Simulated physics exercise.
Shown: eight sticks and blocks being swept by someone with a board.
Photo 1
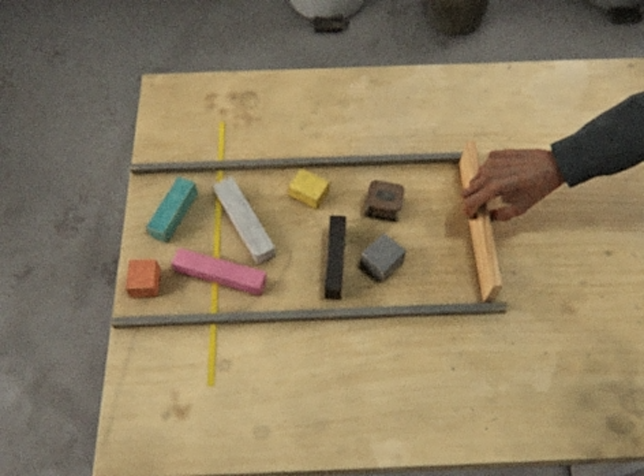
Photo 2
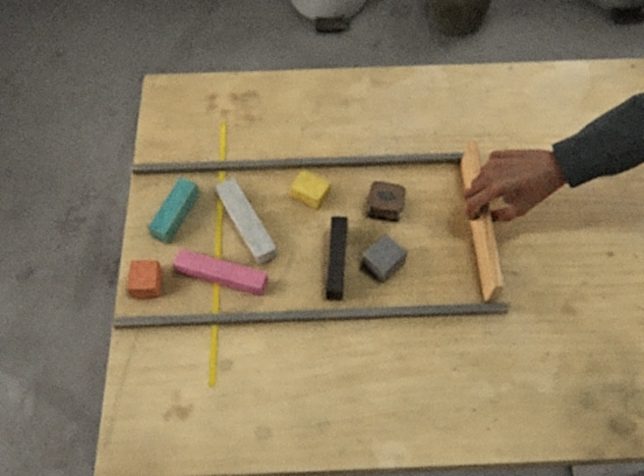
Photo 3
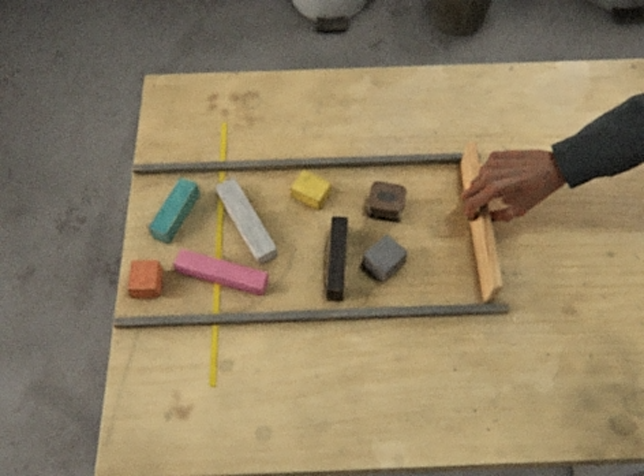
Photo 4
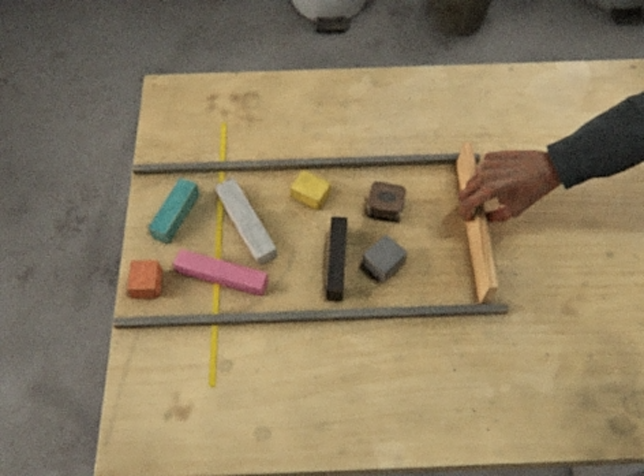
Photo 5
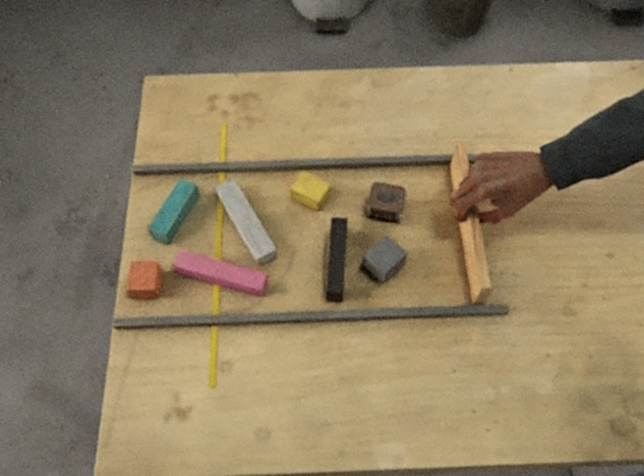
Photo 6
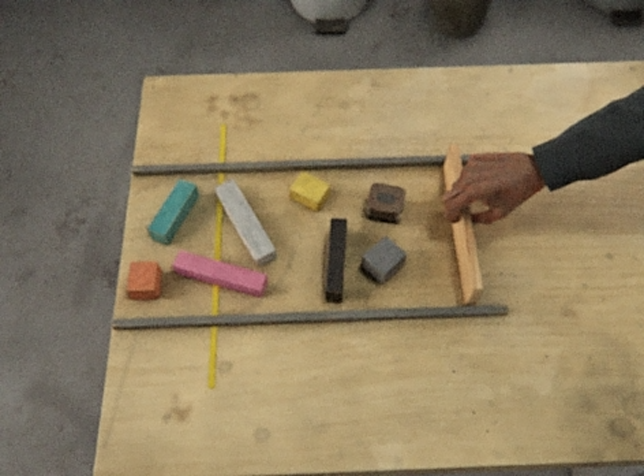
On a wooden tabletop, a hand holding a board between two grey rails, slowly sliding it slightly left toward eight scattered coloured blocks.
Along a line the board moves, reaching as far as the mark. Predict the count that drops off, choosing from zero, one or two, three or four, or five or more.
The count is zero.
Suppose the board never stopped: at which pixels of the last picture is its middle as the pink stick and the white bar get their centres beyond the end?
(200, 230) and then (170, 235), give or take.
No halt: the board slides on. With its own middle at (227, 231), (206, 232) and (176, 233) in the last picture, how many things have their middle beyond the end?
Per position: 0 / 1 / 3.
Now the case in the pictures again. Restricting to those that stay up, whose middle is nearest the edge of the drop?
That's the orange block.
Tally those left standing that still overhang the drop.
The count would be 2.
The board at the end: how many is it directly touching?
That would be 3 of them.
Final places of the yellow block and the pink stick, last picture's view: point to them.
Roughly (207, 183) for the first and roughly (137, 264) for the second.
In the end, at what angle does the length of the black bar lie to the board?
Out of line by around 5°.
Early on, none off yet; orange block at rest near (144, 280); turquoise bar at rest near (174, 212); pink stick at rest near (221, 274).
A while later, none off yet; orange block moving near (140, 280); turquoise bar at rest near (174, 212); pink stick travelled a little near (199, 275).
Finally, the number that fall off is zero.
